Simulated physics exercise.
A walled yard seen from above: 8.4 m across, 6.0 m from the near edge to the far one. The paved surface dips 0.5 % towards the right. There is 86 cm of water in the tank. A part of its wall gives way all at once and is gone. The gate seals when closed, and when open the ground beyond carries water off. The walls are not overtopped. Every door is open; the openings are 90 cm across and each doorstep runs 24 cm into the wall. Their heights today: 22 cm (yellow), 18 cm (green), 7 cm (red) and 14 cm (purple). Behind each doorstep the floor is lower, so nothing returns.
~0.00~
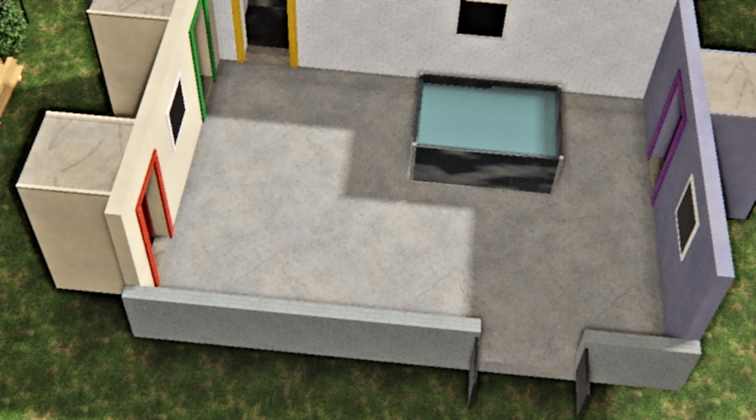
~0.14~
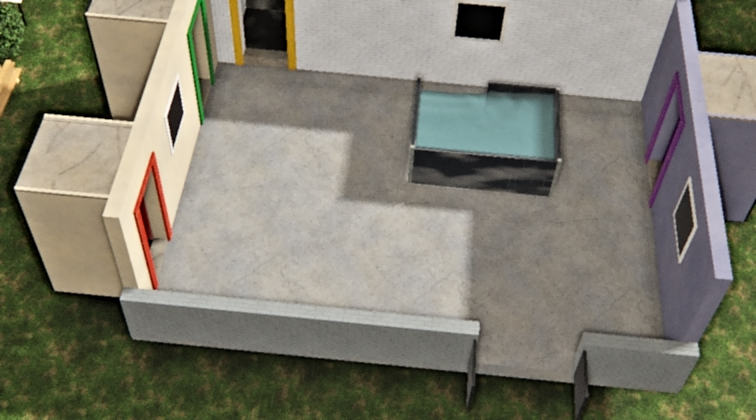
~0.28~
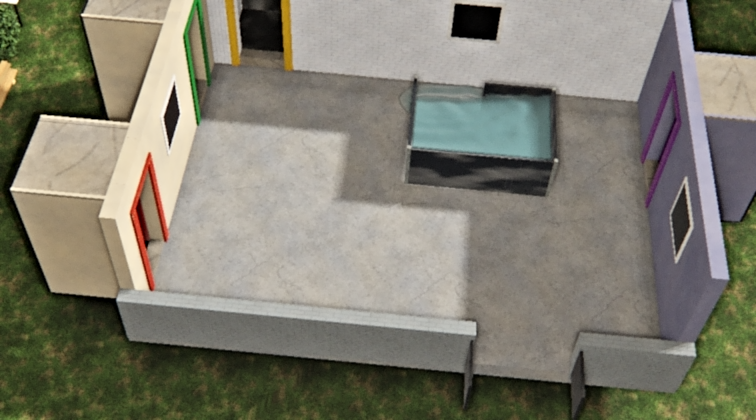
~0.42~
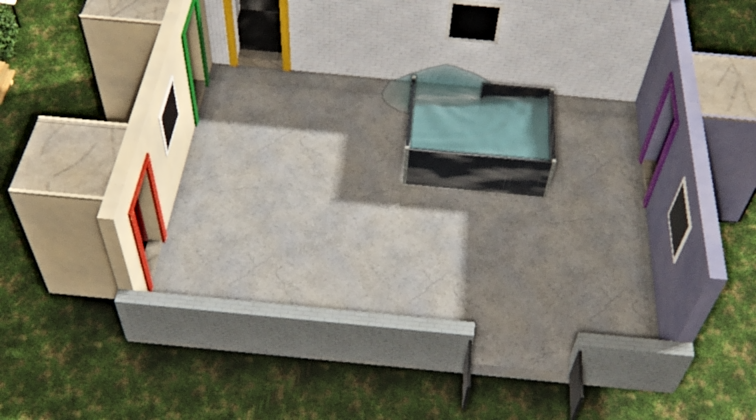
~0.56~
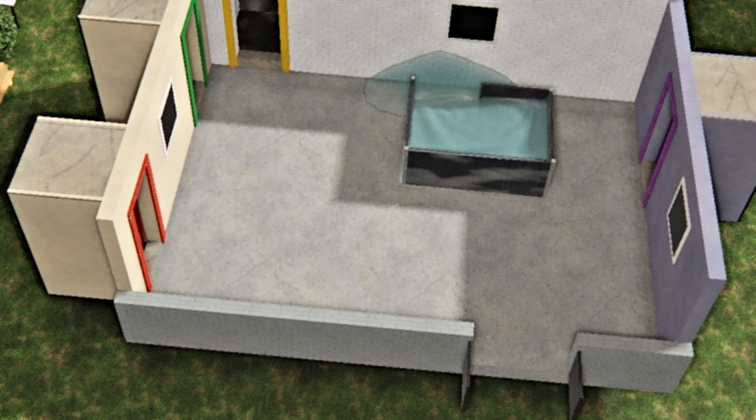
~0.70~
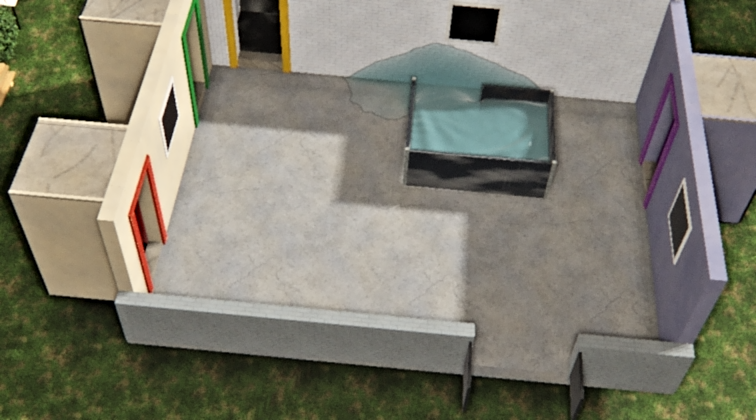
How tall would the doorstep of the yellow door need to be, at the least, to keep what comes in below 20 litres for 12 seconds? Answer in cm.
It would have to be roughly 9.5 cm high.
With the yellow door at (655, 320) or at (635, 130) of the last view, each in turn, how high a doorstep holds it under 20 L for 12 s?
Roughly 8.5 and 32 cm.
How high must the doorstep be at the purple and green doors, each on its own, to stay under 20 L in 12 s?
About 9.5 cm at purple and 25 cm at green.
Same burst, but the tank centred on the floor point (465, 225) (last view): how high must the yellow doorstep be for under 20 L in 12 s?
Some 14.5 cm.
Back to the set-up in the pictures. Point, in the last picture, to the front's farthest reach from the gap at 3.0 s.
Around (158, 265).
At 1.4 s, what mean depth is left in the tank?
Some 54 cm.
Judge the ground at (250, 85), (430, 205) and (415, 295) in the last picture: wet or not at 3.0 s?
In turn: Wet, still dry, dry.
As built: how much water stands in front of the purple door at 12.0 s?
About 8.5 cm.
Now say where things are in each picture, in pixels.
In the first frame, the tank at (489, 118) is whole and still, 86 cm deep; the yellow door at (265, 25) is dry.
In the second frame, water pours out on the far side and has run 0.3 m, to a hidden place; about 7 cm deep outside, 86 cm at the back.
In the third frame, the gap is on the far side, the front 0.9 m out at a hidden place; the back of the tank holds 85 cm.
In the fourth frame, the gap is on the far side, the front 1.0 m out at a hidden place; the back of the tank holds 80 cm.
In the fifth frame, the front is at a hidden place, 1.3 m from the gap on the far side; 2.2 m2 of floor is wet, 72 cm left at the back.
In the sixth frame, the front is at a hidden place, 1.6 m from the gap on the far side; 2.4 m2 of floor is wet, 75 cm left at the back; the yellow door at (258, 31), 3.8 m from the gap, is still 1.7 m from the nearest water.
After 1.4 s water covers 20 % of the floor, deepest (64 cm) near (438, 93); 3 cm at the yellow door, 0 litres in over its 22 cm doorstep.
After 3.0 s water covers 45 % of the floor, deepest (38 cm) near (622, 110); 6 cm at the yellow door, 0 litres in over its 22 cm doorstep.
After 12.0 s water covers 100 % of the floor, deepest (15 cm) near (623, 233); 6 cm at the yellow door, 0 litres in over its 22 cm doorstep.
At the yellow door as built, the water arrived by 1.2 s and peaked near 12 cm at 5.4 s.
With a doorstep of 8.5 cm, 26 litres would have come in within the 12 s; with 11.5 cm, 10 litres. So under 20 litres takes about 9.5 cm.
